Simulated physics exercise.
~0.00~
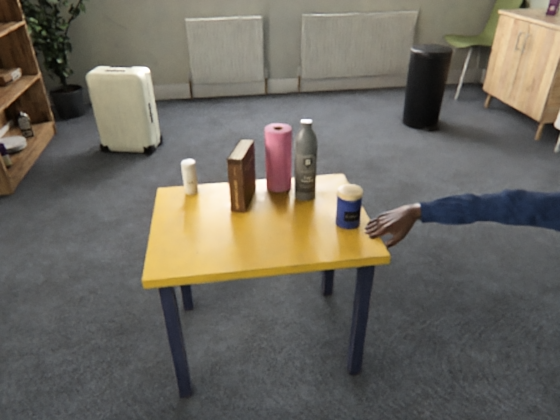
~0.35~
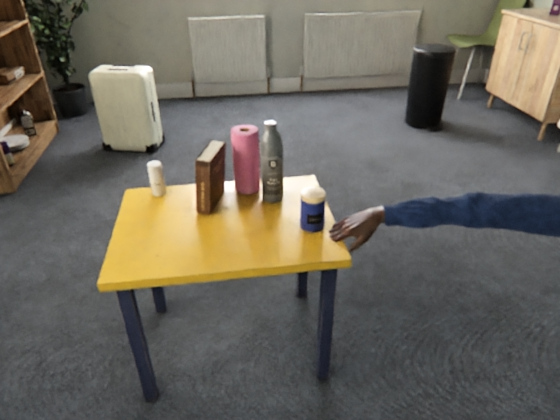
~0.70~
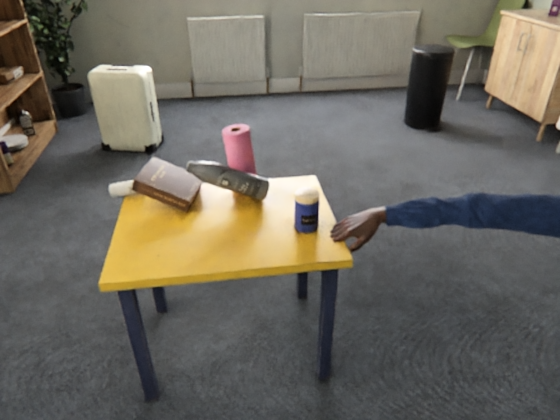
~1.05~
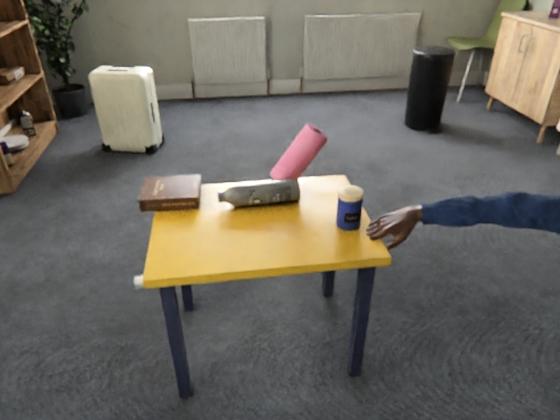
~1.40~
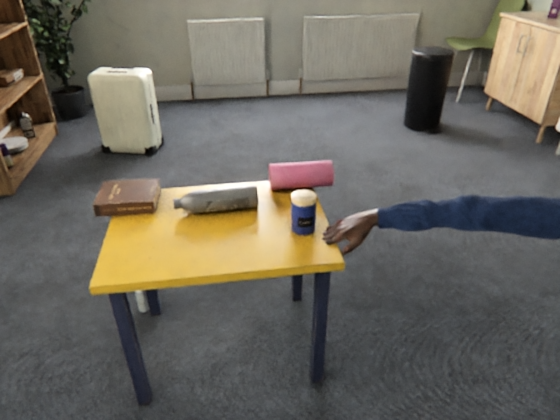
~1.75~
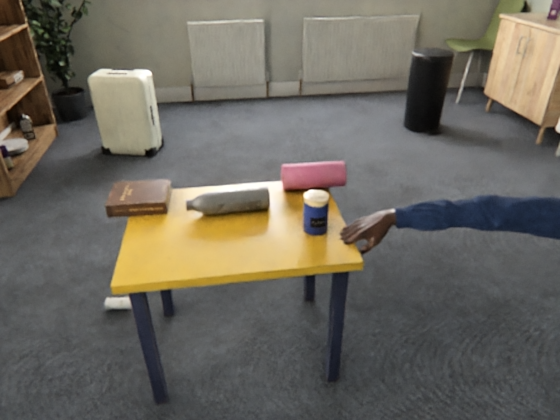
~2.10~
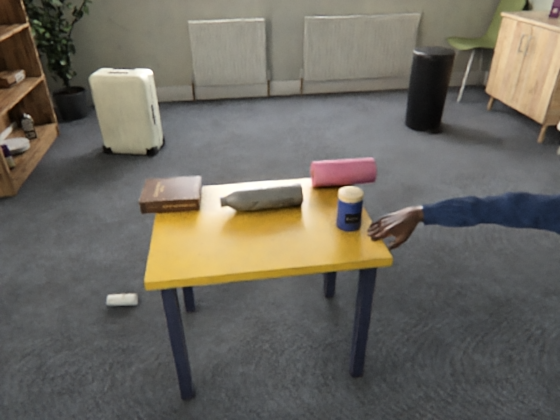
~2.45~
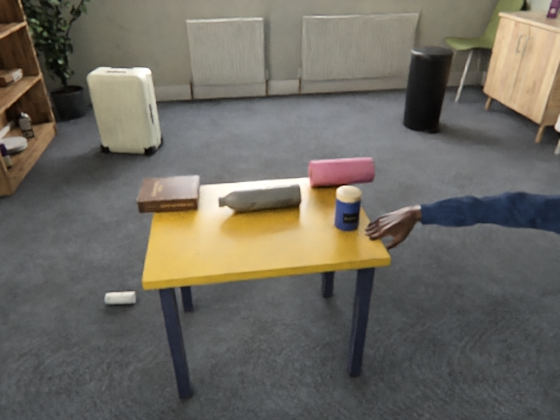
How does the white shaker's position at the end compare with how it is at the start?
At the start the white shaker stands upright on the table, but at the end it is lying on its side on the floor to the left of the table.
An arm in a blue sleeve holds the right edge of a yellow side table with dark legs, seen from slightly above in a grey-carpeted room. A white shaker, brown book, pink roll, grey bottle and blue jar stand on top from left to right. The table slides left, and the shaker, book and bottle topple over. As it moves back right, the shaker leaves the left edge and the roll leans. The table goes left and right once more, with the roll lying down. Finally the shaker lies on the floor and only the jar stands.
